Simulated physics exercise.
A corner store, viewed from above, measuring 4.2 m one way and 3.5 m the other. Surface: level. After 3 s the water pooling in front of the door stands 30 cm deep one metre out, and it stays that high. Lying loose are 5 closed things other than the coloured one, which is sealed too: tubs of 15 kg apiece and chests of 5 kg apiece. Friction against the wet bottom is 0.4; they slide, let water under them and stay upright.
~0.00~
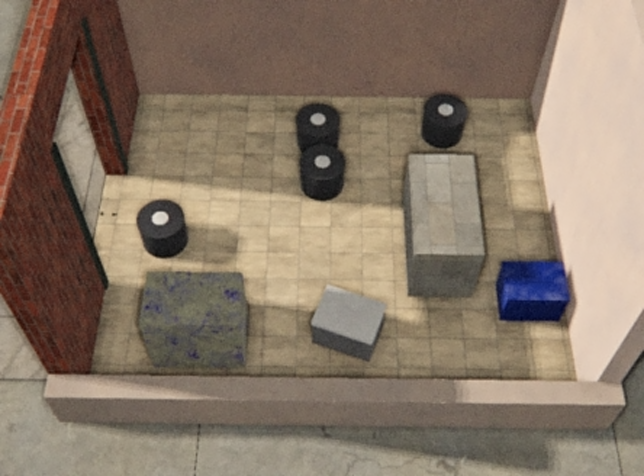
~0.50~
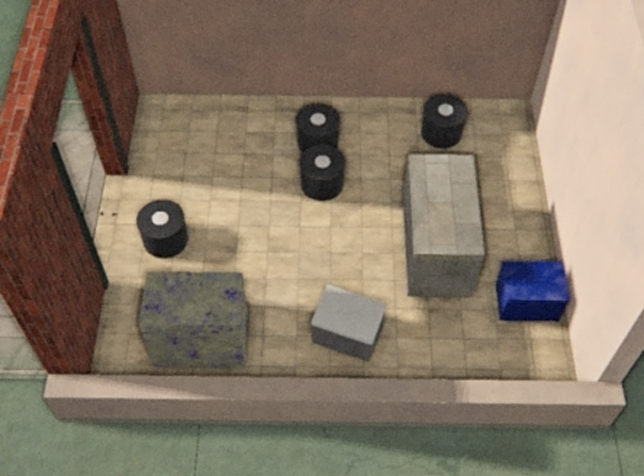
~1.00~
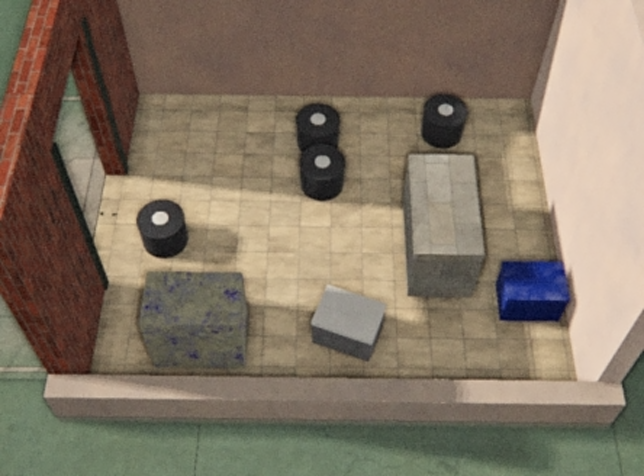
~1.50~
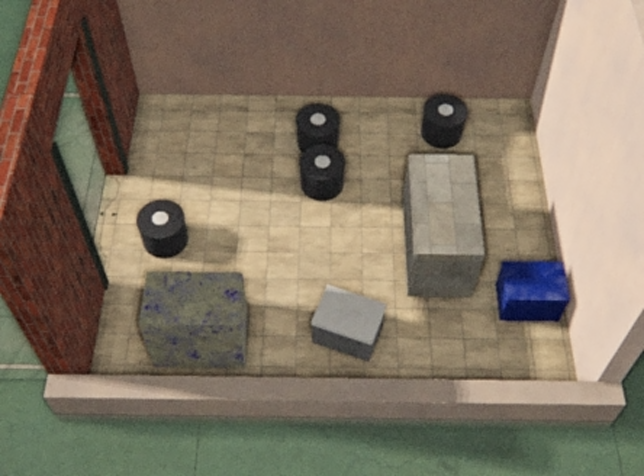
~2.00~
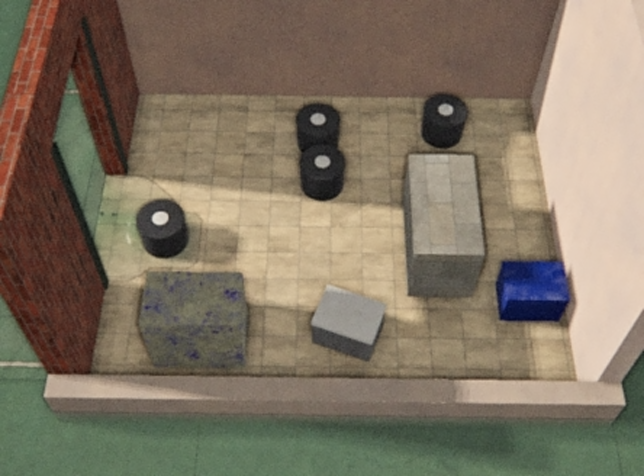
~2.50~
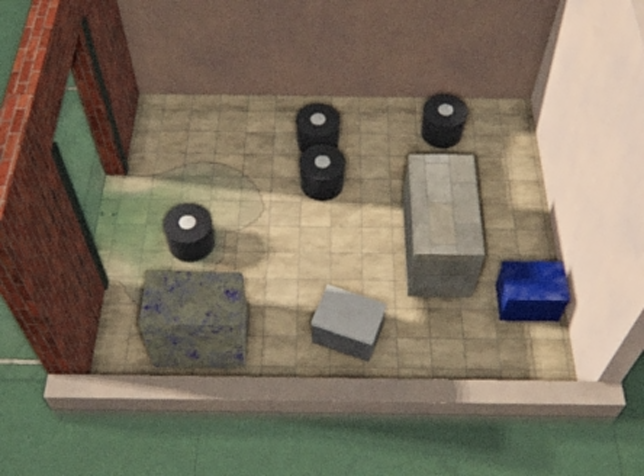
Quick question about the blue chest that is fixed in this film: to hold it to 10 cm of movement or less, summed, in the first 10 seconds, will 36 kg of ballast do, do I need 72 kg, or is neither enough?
You need 72 kg.
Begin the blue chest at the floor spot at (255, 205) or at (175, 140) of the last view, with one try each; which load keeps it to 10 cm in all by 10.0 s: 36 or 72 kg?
In that order: It takes the larger; either load holds.
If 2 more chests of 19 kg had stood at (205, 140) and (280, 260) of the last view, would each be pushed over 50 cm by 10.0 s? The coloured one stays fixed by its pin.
In that order: Within it, beyond it.
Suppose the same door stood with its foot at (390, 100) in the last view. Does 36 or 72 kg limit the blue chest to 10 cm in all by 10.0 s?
I'd say you need the heavier one.
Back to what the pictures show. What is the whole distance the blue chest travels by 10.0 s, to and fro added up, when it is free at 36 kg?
Total path: Roughly 60 cm.
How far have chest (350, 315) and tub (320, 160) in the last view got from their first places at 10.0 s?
100 cm and 150 cm respectively.
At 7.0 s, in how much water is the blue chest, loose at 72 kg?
Close to 14 cm deep.
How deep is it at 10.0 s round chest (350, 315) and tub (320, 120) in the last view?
Roughly 22 and 20 cm.
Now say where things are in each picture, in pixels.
In the first frame, the blue chest at (536, 281) rests on the ground; 0.0 m2 under water; 0 of 6 have shifted.
In the second frame, the blue chest at (536, 281), on the bottom; water covers 0.0 m2; 0 of 6 have shifted.
In the third frame, the blue chest at (536, 281), on the bottom; water covers 0.0 m2; 0 of 6 have shifted.
In the fourth frame, the blue chest at (536, 281), on the bottom; 0.0 m2 under water; 0 of 6 have shifted.
In the fifth frame, the blue chest at (536, 281) rests on the ground; 0.5 m2 under water; 0 of 6 have shifted.
In the sixth frame, the blue chest at (536, 281), on the bottom; water covers 1.4 m2; 1 of 6 have shifted.
After 3.5 s the blue chest would be 0 cm from its start with 36 kg and 0 cm from its start with 72 kg; 0 cm of water round it then.
After 4.5 s the blue chest would be 0 cm from its start with 36 kg and 0 cm from its start with 72 kg; 1 cm of water round it then.
After 7.0 s the blue chest would be 13 cm from its start with 36 kg and 1 cm from its start with 72 kg; 14 cm of water round it then.
After 10.0 s the blue chest would be 29 cm from its start with 36 kg and 1 cm from its start with 72 kg; 22 cm of water round it then.
